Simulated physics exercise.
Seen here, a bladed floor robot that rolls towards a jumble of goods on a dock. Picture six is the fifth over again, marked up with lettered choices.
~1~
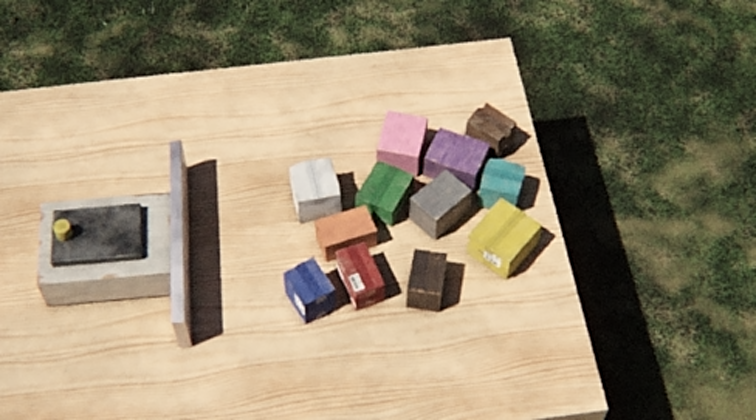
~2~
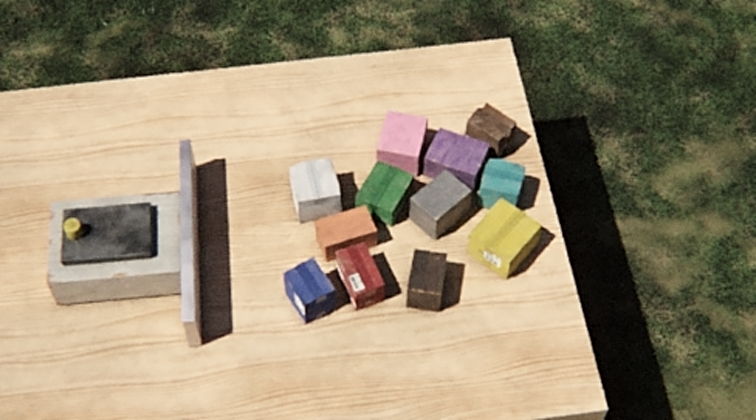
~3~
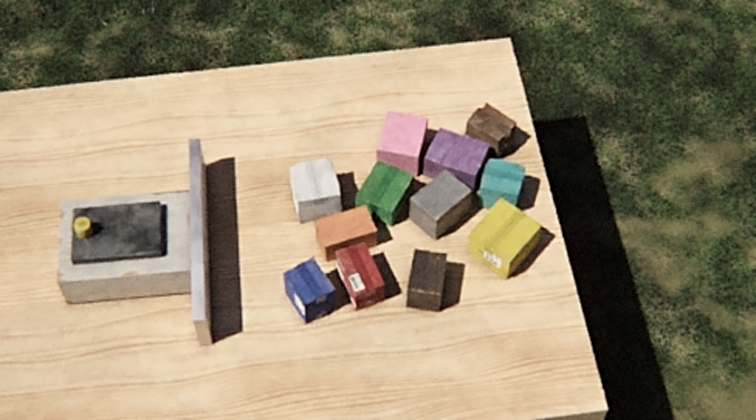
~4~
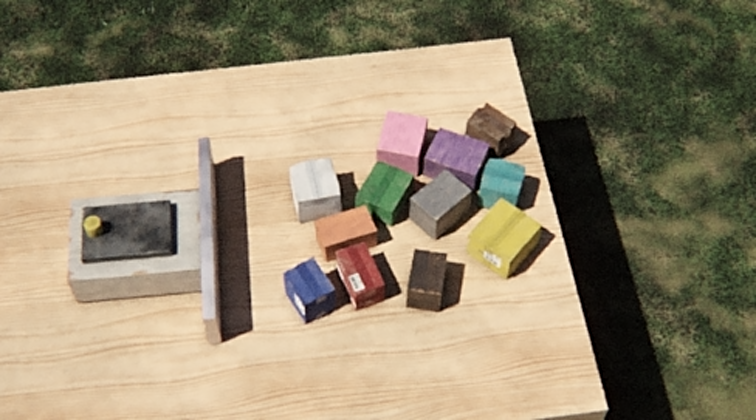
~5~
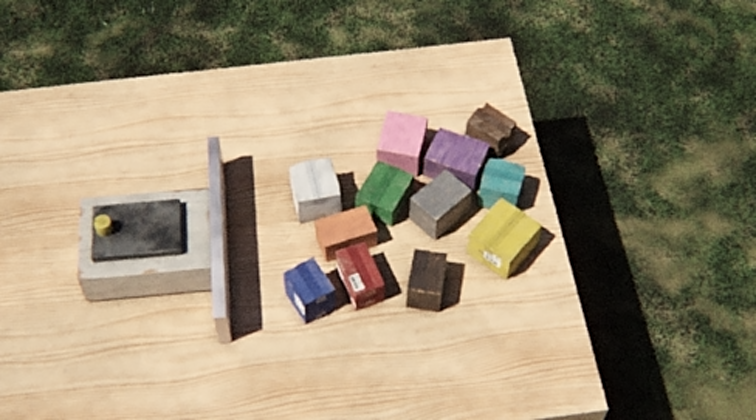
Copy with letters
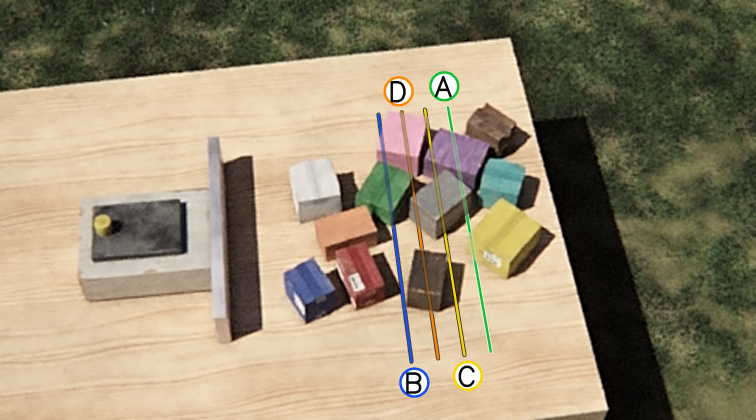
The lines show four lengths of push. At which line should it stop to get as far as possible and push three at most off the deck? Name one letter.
The farthest such stop is A.
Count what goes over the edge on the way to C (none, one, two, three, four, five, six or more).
Two.
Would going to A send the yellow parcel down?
Yes.
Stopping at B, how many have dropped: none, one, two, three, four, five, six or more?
In all, none.
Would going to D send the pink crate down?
No.
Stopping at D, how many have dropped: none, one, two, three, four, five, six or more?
The count is none.
On the marked copy, A at (468, 221); B at (394, 230); C at (443, 224); D at (419, 227).
Following A. Soon after the start, robot (235, 218); blue box (339, 295); red parcel (371, 275).
Later, robot (327, 207); yellow parcel (538, 242); turquoise parcel (524, 188).
In the end, robot (395, 199); grey crate over the edge; turquoise parcel over the edge; three fallen.
As for the rest, B is within the limit but short; C is within the limit but short; D is within the limit but short.
